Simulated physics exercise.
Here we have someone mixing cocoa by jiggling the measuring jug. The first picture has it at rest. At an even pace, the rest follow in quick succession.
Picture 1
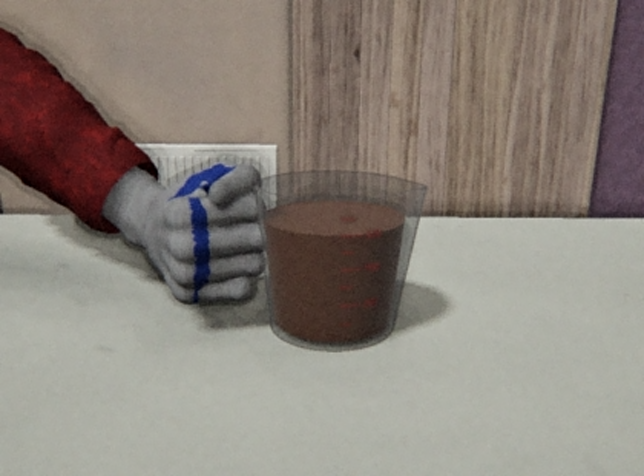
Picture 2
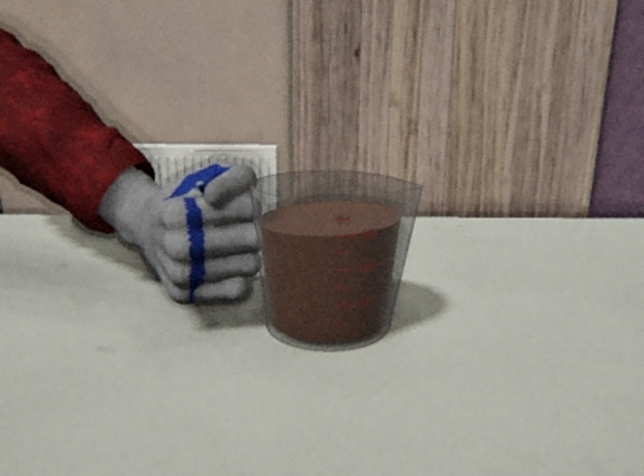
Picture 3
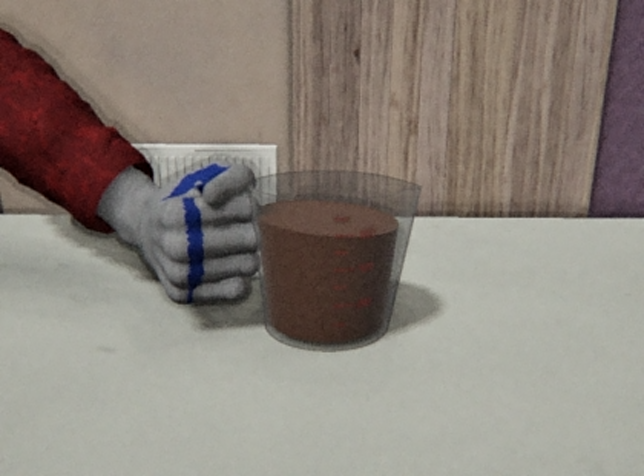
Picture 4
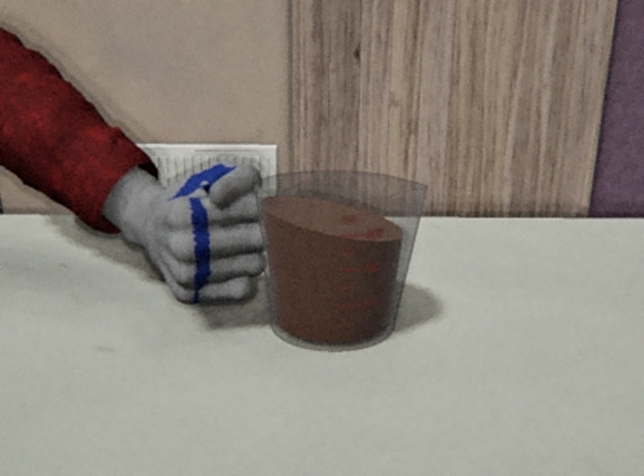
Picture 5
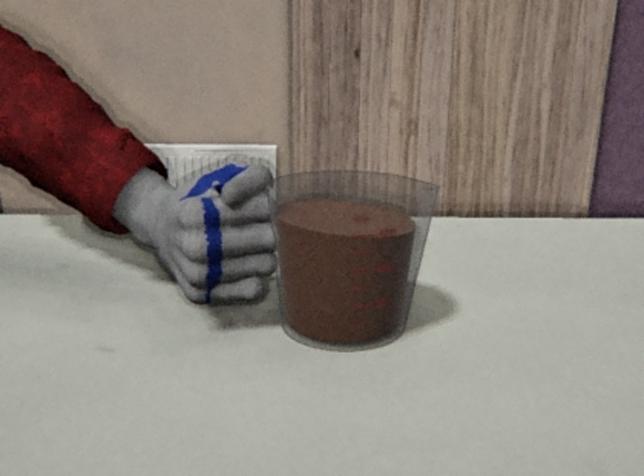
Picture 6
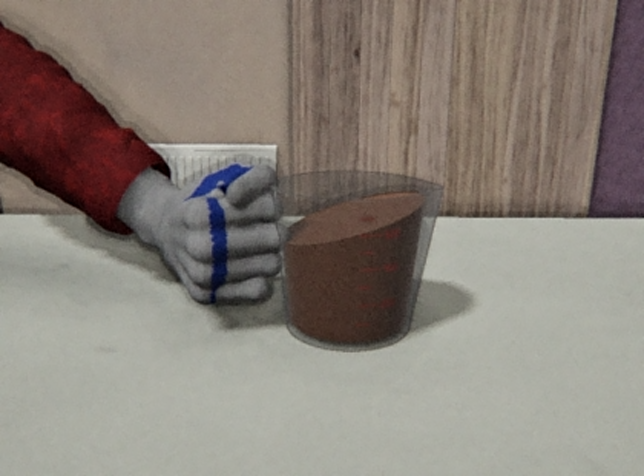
A measuring jug of brown liquid was nudged slightly left, then back right by a gray-gloved hand, its surface sloping higher on the left, nearly leveling, then rising clearly on the right.
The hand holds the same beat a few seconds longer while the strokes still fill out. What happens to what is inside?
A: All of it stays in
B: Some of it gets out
B.
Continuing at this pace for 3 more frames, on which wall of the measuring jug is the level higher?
Higher level: Left half.
A moment on, the highest wave so far goes over the rim.
When it is over, the highest wave so far goes over the rim; some is on the top.
